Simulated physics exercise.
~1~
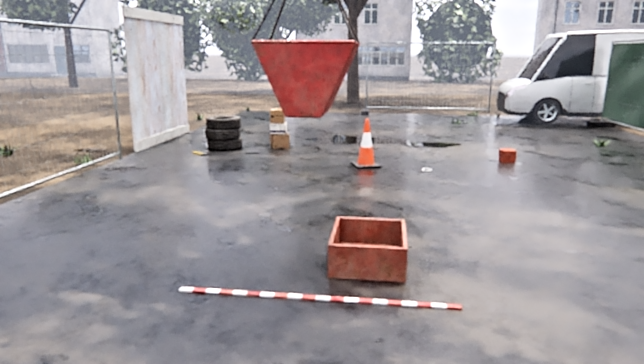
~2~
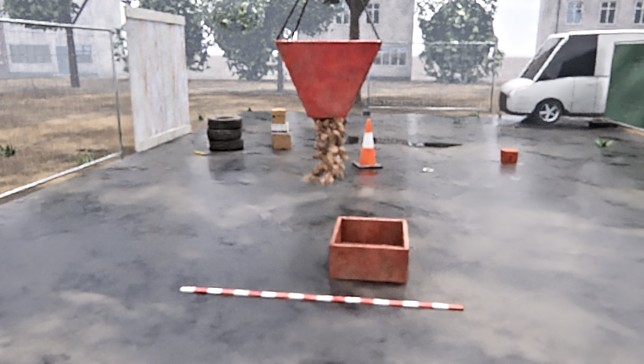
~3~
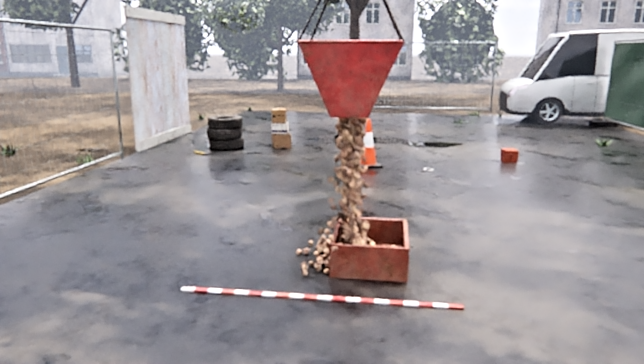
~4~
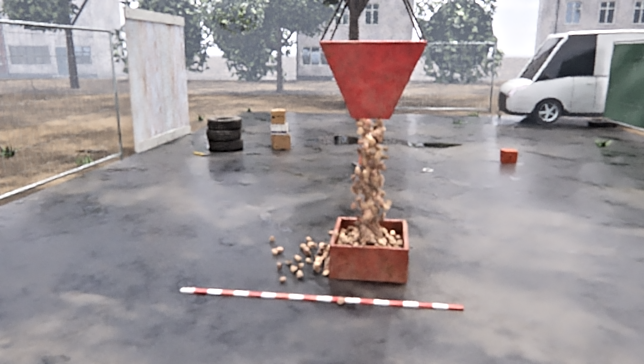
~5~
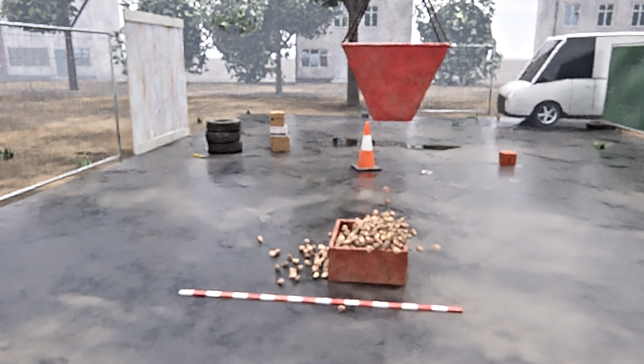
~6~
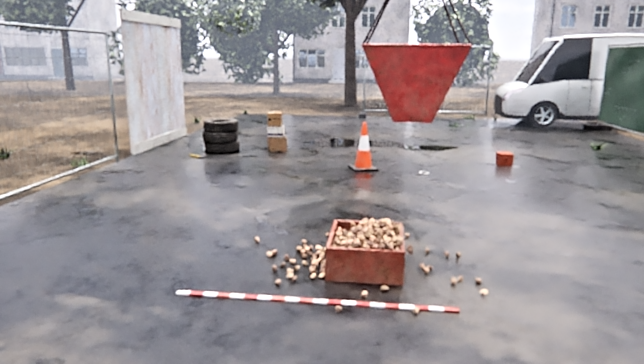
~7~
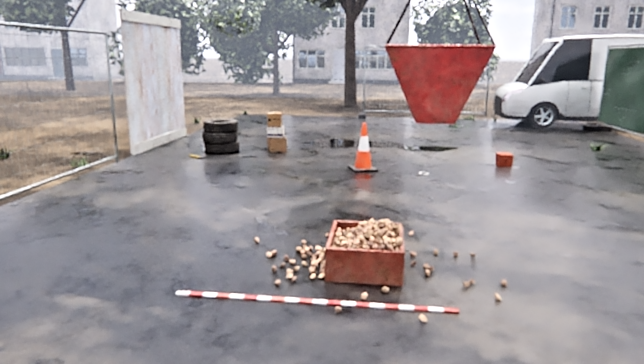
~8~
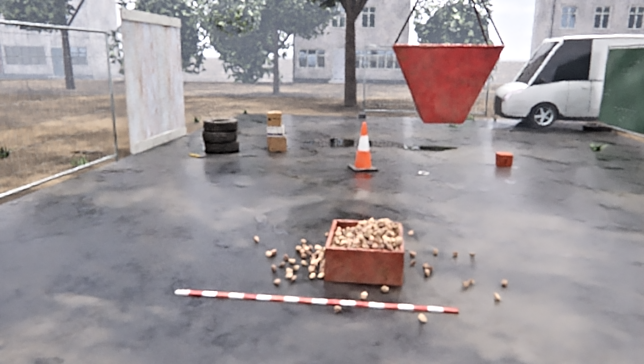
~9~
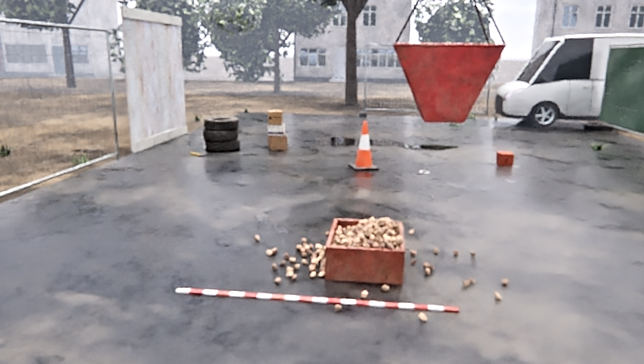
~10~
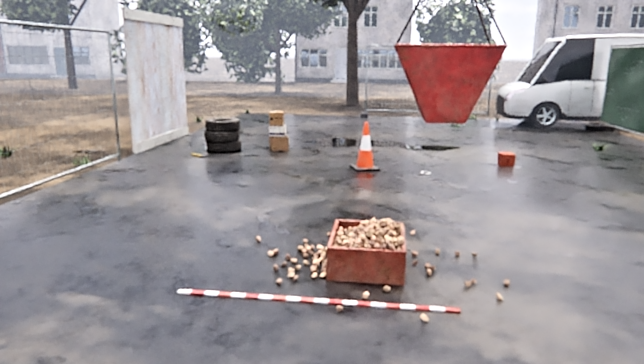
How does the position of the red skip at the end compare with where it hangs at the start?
At the start the skip hangs to the left of the traffic cone, near the middle of the view. By the end it hangs farther right, past the cone and close to the white van.
